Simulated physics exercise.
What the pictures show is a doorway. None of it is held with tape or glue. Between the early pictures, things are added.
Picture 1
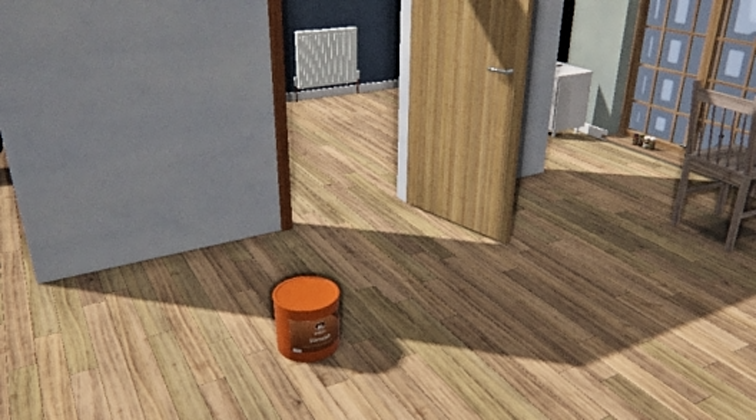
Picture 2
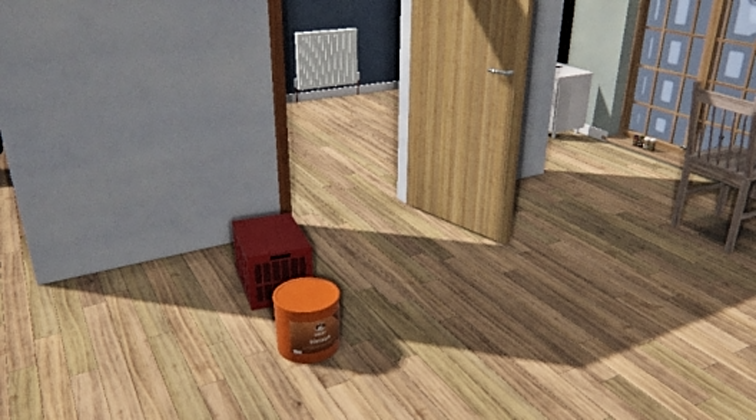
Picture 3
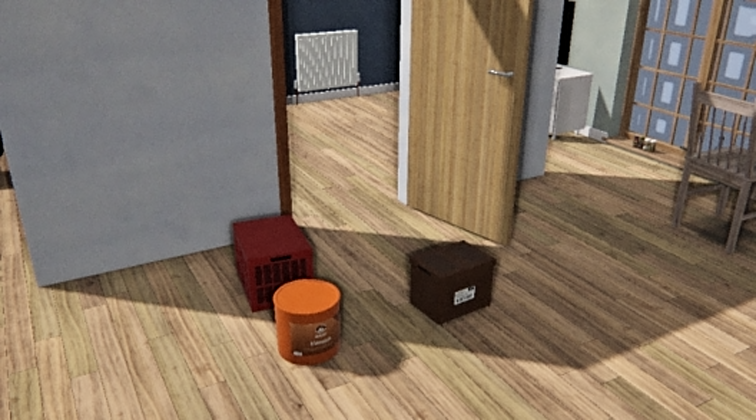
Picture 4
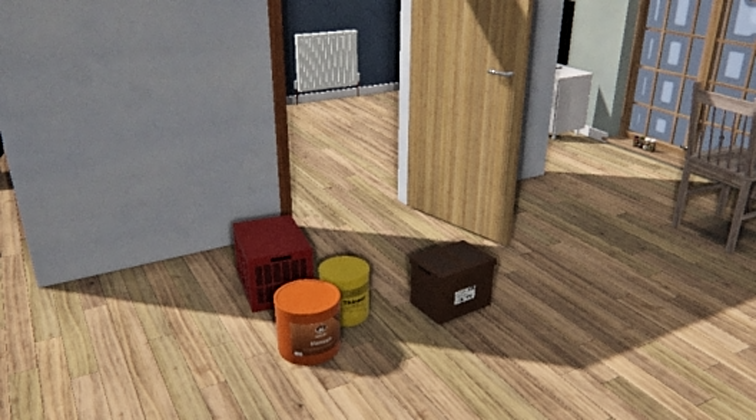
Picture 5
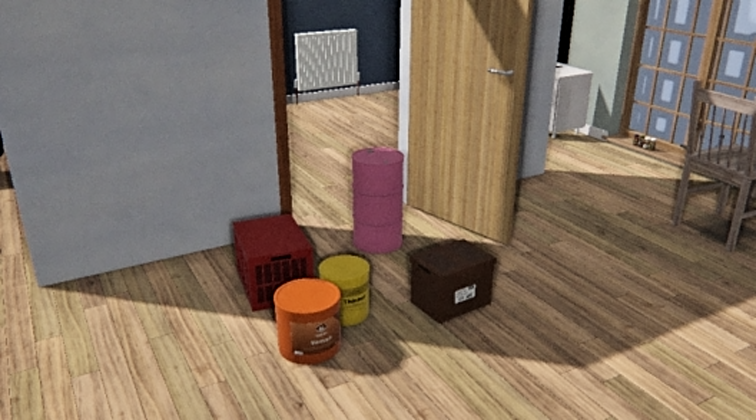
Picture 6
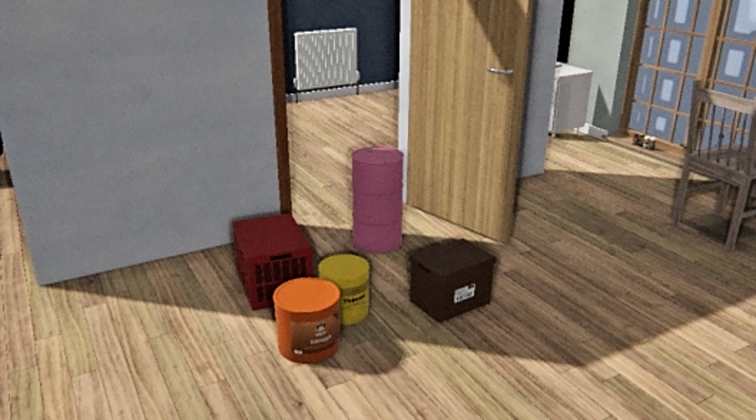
A wooden door stands wide open in a doorway between a grey wall and a sunlit room with a wood-plank floor, seen from slightly above by a still camera. An orange pail sits in front, with a white radiator beyond the doorway and a chair at right. A red crate appears behind the pail, then a brown tote to the right, a yellow pail between them, and a tall pink drum behind, while the door stays still.
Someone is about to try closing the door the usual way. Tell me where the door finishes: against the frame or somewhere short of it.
It finishes short of the frame.
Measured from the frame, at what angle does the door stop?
The door ends up some 45° open.
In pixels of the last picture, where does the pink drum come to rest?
End point in the final view: About (359, 198).
Then, 0.90 s later than the last frame, door at 77°.
Then, 1.30 s later than the last frame, door at 55°; pink drum moved a little near (374, 199).
When it is over, door at 46°; all 5 as before. End places, in pixels of the last picture, pink drum near (359, 198).
